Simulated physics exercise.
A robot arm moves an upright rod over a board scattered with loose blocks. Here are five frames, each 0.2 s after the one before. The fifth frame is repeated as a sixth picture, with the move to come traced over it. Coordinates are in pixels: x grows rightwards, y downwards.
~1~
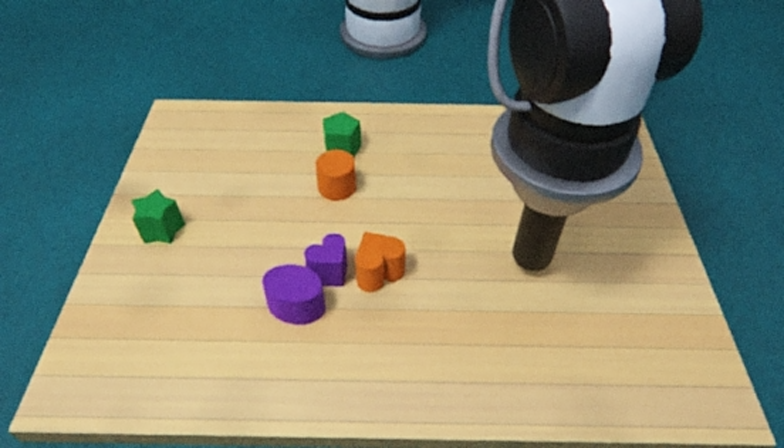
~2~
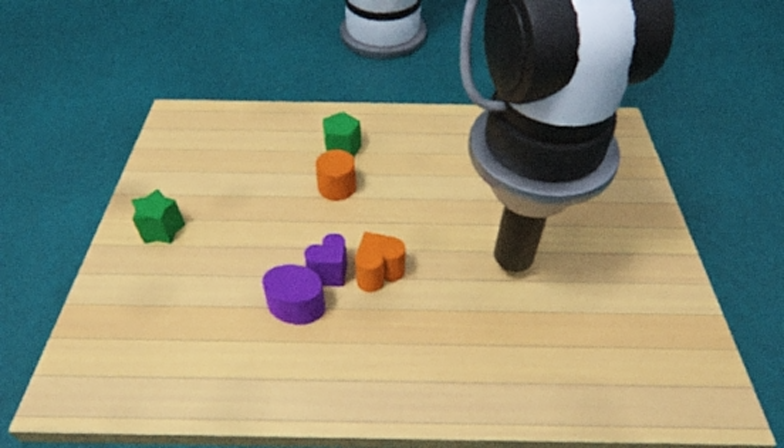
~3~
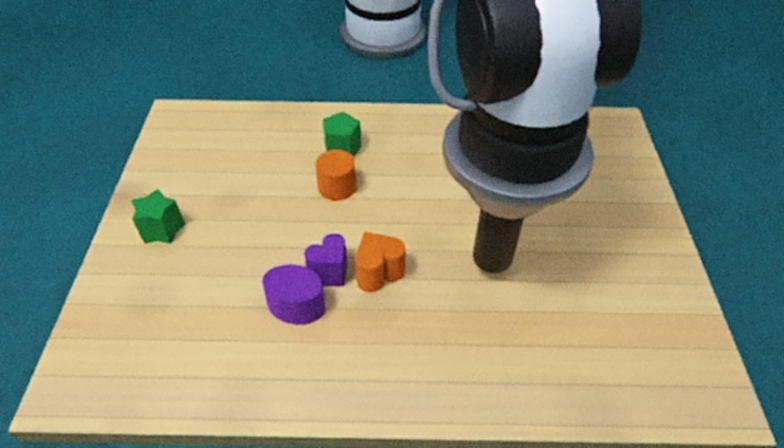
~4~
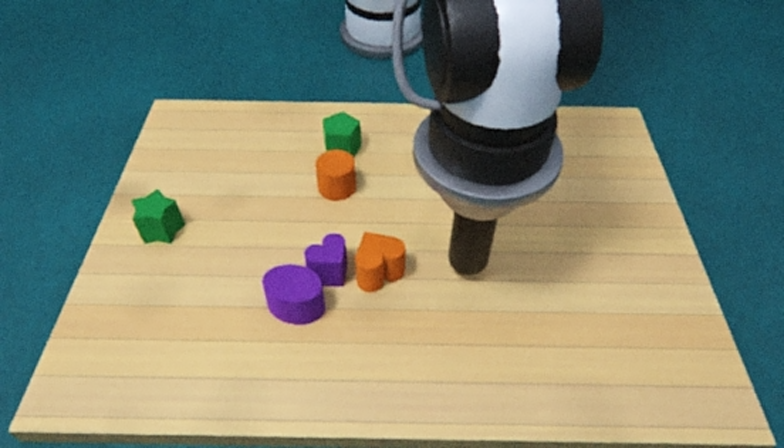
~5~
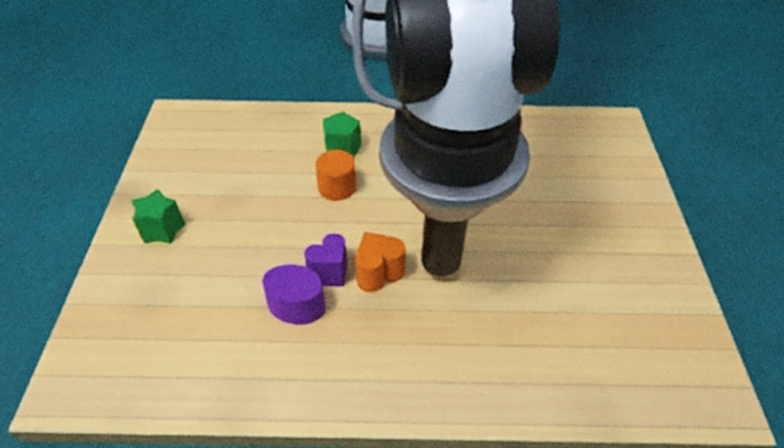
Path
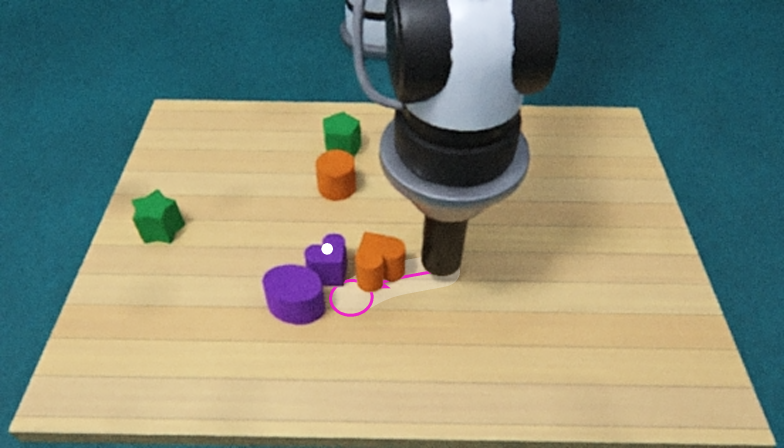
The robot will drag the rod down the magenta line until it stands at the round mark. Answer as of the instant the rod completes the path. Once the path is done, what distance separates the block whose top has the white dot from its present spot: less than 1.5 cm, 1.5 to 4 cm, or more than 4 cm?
It goes a long way, over 4 cm.
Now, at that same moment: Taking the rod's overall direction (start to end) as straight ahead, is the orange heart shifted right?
That would be a yes.
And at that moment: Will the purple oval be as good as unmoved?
In short: No.
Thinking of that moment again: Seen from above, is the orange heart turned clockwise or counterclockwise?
Its spin: Clockwise.
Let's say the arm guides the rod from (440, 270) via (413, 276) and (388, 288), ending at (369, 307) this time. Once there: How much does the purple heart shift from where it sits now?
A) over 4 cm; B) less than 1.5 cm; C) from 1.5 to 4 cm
Correct choice: C.
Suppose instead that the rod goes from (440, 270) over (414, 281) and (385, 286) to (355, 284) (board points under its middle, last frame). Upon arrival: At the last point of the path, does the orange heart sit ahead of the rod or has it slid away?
It rides in front to the end.
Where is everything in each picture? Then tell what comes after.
In the first frame, tip of the rod (532, 255), middles of tops, purple oval (292, 282), purple heart (327, 249), orange heart (378, 249).
In the second frame, rod (514, 256), nothing pushed.
In the third frame, rod (492, 257), nothing pushed.
In the fourth frame, rod (468, 259), nothing pushed.
In the fifth frame, rod (441, 260), purple oval (292, 282), purple heart (327, 249), orange heart (378, 249).
The line goes from (440, 270) by way of (394, 279) to (351, 297); the dot is on the purple heart.
What follows on the original path. Halfway along, rod (394, 269); purple heart (309, 248), turned 15° clockwise; orange heart (346, 252).
At the end, rod (351, 287); purple oval (275, 290), turned 15° anticlockwise; purple heart (278, 239), turned 45° clockwise; orange heart (305, 258), turned 40° clockwise.
